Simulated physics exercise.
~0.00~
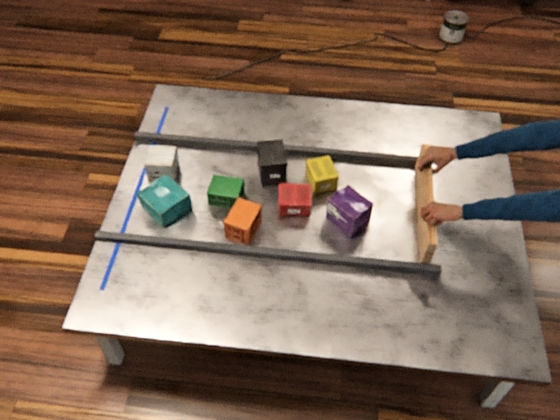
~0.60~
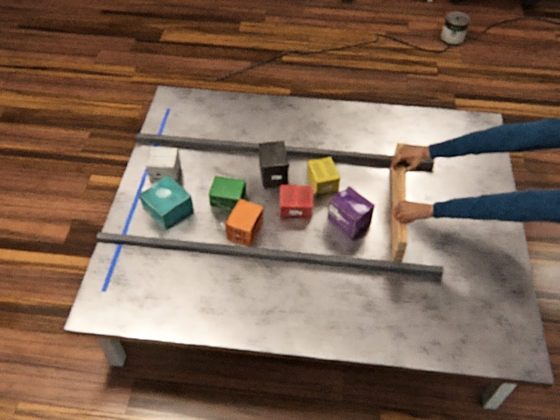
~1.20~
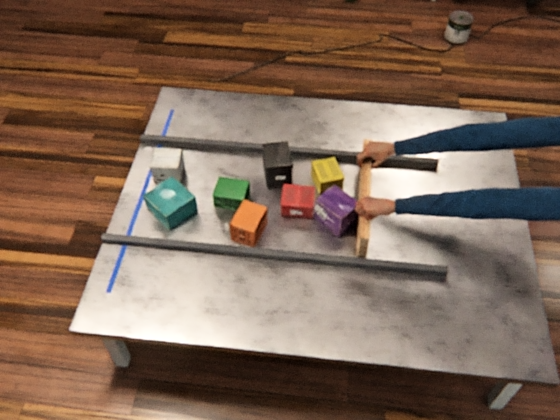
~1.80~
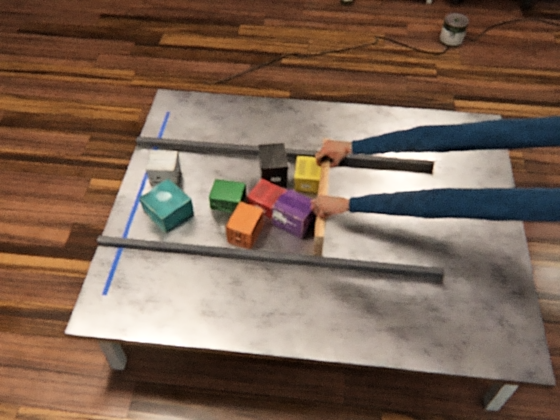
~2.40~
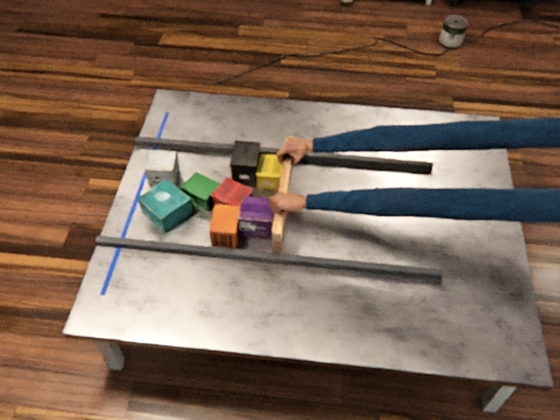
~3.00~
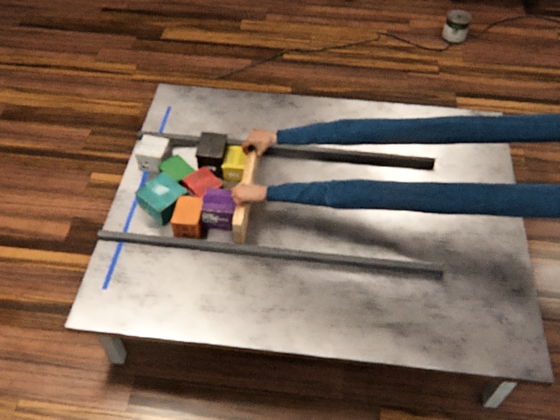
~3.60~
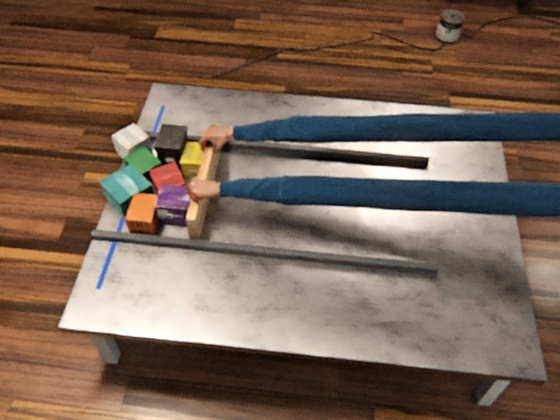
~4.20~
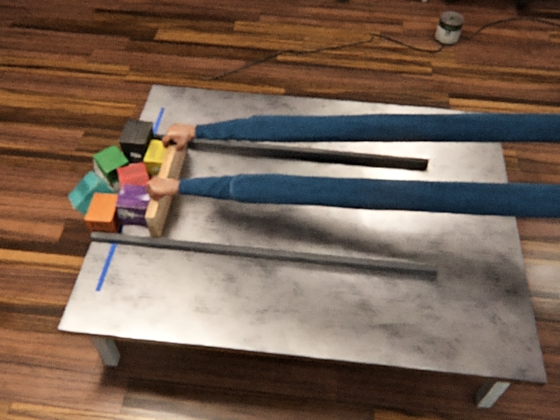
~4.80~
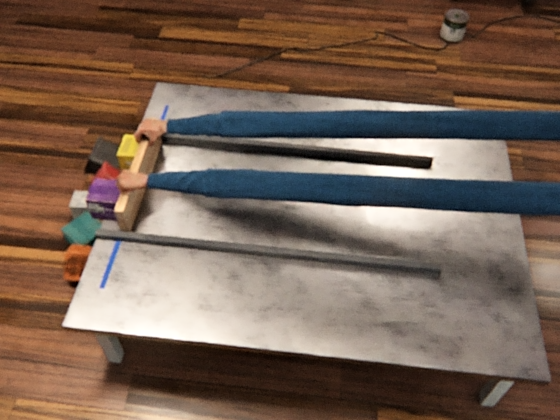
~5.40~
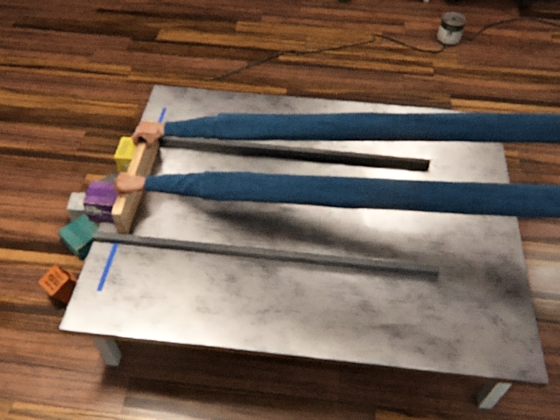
Two hands slid a wooden plank left across a table between two rails, gathering a cluster of colorful boxes and pushing them past the blue tape, until most tumbled off the left end while the purple and yellow ones stayed against the plank.
